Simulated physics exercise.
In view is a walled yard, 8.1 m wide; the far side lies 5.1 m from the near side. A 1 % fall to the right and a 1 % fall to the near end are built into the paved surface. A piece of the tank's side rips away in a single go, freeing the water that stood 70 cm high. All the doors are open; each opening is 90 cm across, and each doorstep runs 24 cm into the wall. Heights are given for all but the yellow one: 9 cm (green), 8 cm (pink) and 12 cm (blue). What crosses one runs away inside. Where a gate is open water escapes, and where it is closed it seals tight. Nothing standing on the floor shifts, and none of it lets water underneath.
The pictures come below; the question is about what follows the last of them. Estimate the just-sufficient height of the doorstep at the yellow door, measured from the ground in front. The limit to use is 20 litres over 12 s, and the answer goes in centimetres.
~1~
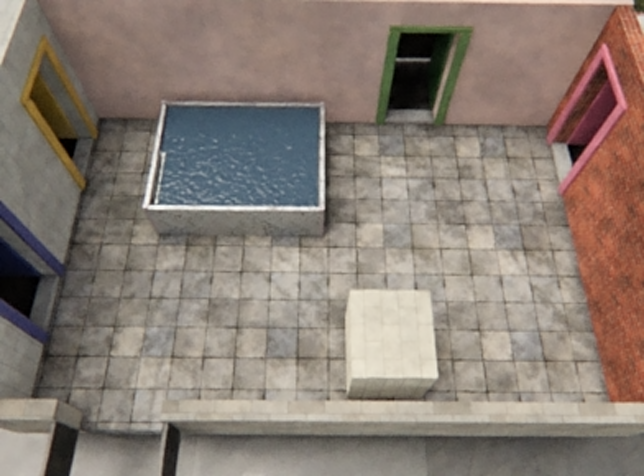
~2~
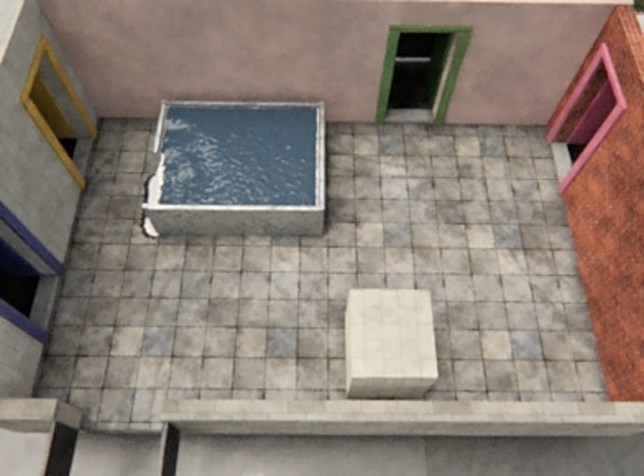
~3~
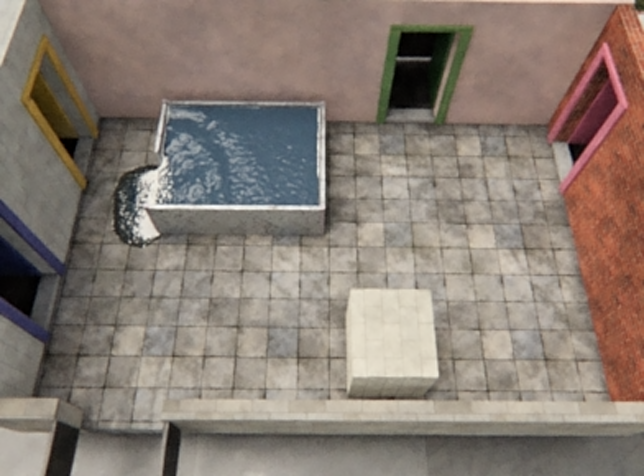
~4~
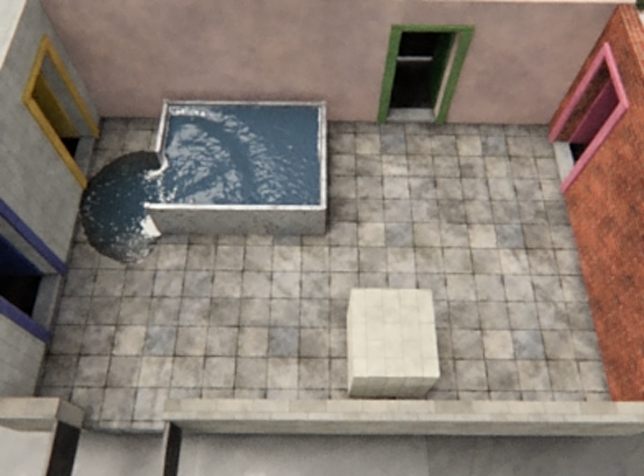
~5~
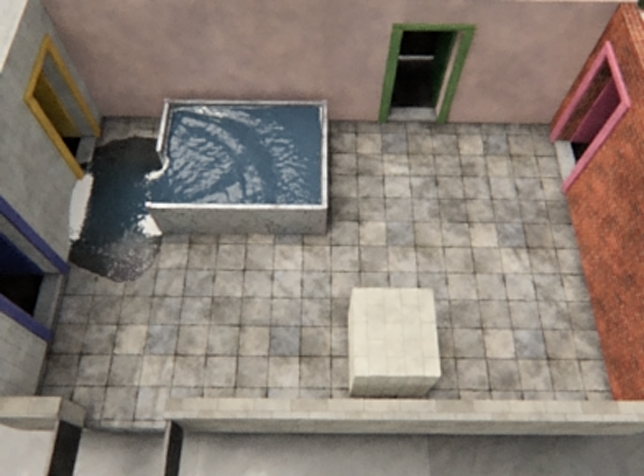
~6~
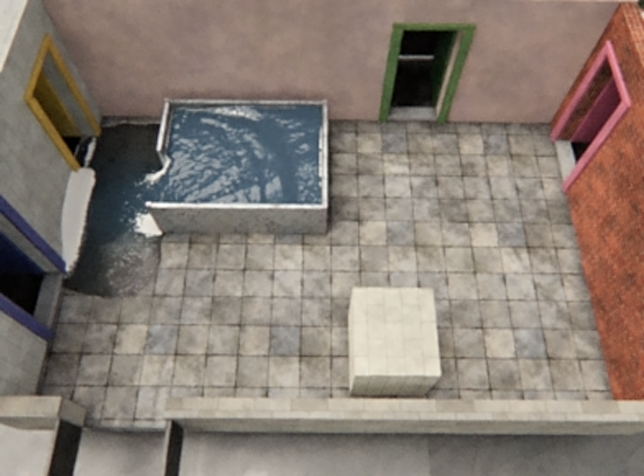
I would say 27 cm.
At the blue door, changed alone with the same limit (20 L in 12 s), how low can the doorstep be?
Roughly 14.0 cm at the blue door.
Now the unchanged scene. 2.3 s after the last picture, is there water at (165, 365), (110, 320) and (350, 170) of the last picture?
Listed order - soaked through, soaked through, unwetted.
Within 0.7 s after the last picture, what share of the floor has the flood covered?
The wet part is about 15 per cent.
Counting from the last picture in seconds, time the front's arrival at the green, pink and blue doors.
Green = 2.8 s, pink = 4.5 s, blue = 0.1 s.
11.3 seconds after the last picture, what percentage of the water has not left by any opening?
Around 64 percent is still there.
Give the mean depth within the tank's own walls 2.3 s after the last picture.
It averages near 37 cm.
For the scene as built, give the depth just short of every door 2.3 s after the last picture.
Door by door, in centimetres - yellow 19, green 0, pink 0, blue 15.
Then, 0.7 s after the last picture water covers 15 % of the floor, deepest (47 cm) near (91, 214); 23 cm at the yellow door, 53 litres in over its 7 cm doorstep.
Then, 2.3 s after the last picture water covers 30 % of the floor, deepest (34 cm) near (33, 407); 19 cm at the yellow door, 204 litres in over its 7 cm doorstep.
Then, 11.3 s after the last picture water covers 95 % of the floor, deepest (12 cm) near (33, 407); 8 cm at the yellow door, 329 litres in over its 7 cm doorstep.
At the yellow door as built, the water peaked near 24 cm, 1.3 s after the last picture.
Run again over the same 12 s with other heights there, 32 litres in over 25 cm, 3 litres over 34 cm. The limit of 20 litres is kept from about 27 cm up.
